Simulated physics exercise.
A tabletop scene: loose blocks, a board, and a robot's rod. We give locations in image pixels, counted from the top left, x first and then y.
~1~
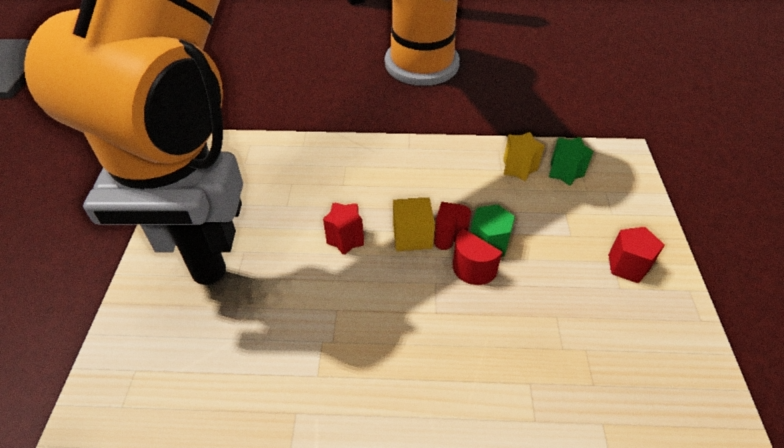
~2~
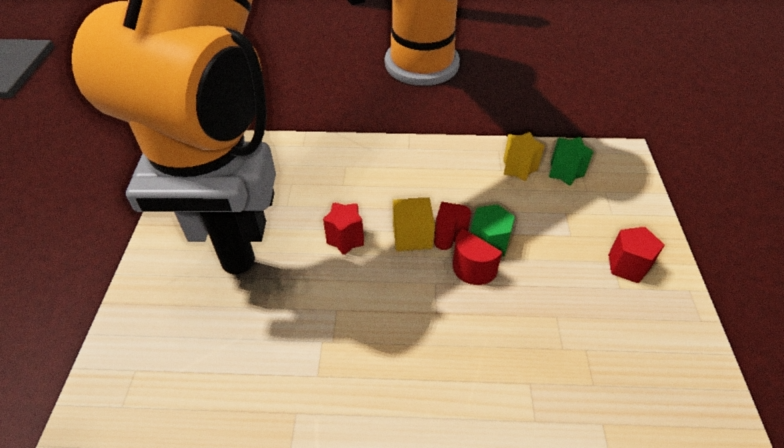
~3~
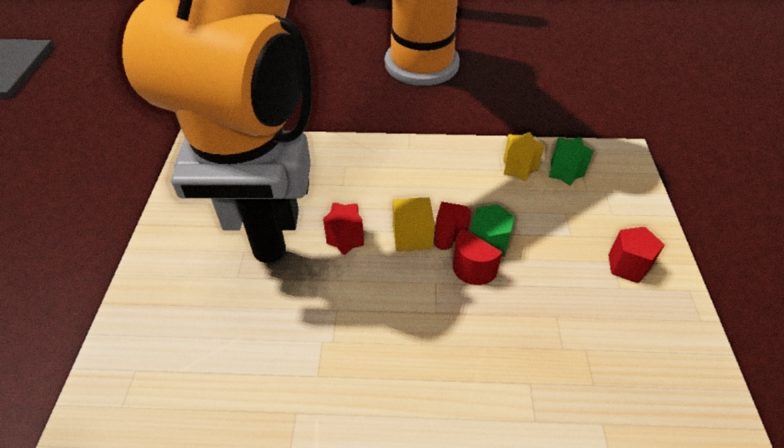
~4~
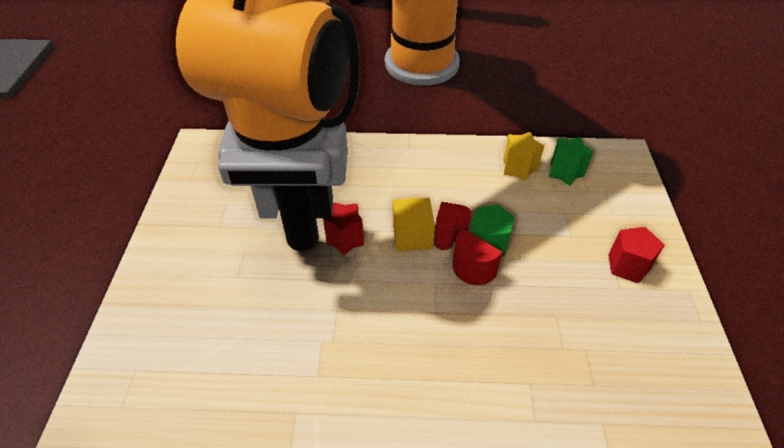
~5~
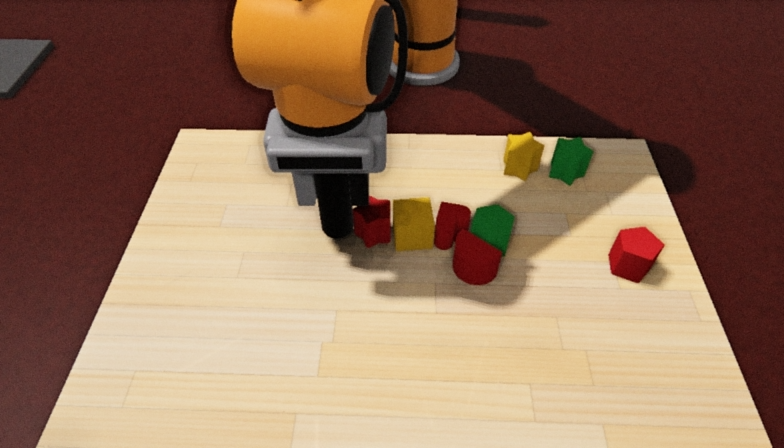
The clip opens on a wooden tabletop scattered with red, yellow and green blocks, an orange robot arm holding a dark rod at the left. The arm moves the rod steadily rightward to the red star, then pushes the star right, up beside the yellow square piece, while the other blocks stay still.
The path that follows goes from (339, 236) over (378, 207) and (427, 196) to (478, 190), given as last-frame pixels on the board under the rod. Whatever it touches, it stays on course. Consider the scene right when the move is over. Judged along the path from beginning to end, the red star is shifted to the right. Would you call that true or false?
My answer: True.
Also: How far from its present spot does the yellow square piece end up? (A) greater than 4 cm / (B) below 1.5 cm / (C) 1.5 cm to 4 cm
A (greater than 4 cm)
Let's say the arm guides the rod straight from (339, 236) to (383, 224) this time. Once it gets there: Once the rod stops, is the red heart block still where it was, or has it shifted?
The red heart block moves.
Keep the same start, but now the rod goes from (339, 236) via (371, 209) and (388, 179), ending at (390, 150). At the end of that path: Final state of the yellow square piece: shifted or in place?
It gets pushed out of place.
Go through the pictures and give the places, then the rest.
Rod tip at (210, 272); block tops, red star at (343, 215); yellow square piece at (413, 211); red heart block at (452, 212); red D-shaped block at (476, 247); green hexagon at (494, 219), in the first picture.
Rod at (239, 262); blocks unchanged, in the second picture.
Rod at (270, 251); blocks unchanged, in the third picture.
Rod at (303, 240); blocks unchanged, in the fourth picture.
Rod at (338, 228); red star at (373, 209); yellow square piece at (413, 211); red heart block at (452, 212); red D-shaped block at (476, 247); green hexagon at (494, 219), in the fifth picture.
What follows on the original path. One third of the way, rod at (378, 198); red star at (410, 189), turned 40° clockwise; yellow square piece at (435, 207), turned 45° clockwise; red heart block at (465, 220), turned 25° clockwise; green hexagon at (505, 224), turned 15° anticlockwise.
Two thirds of the way, rod at (428, 188); red star at (458, 184), turned 80° clockwise; yellow square piece at (456, 211), turned 80° clockwise; red heart block at (475, 234), turned 60° clockwise; red D-shaped block at (479, 257), turned 15° anticlockwise; green hexagon at (507, 225), turned 20° anticlockwise.
At the end, rod at (479, 182); red star at (485, 188), turned 120° clockwise; yellow square piece at (460, 211), turned 90° clockwise; red heart block at (476, 236), turned 65° clockwise; red D-shaped block at (478, 260), turned 15° anticlockwise; green hexagon at (507, 225), turned 25° anticlockwise.
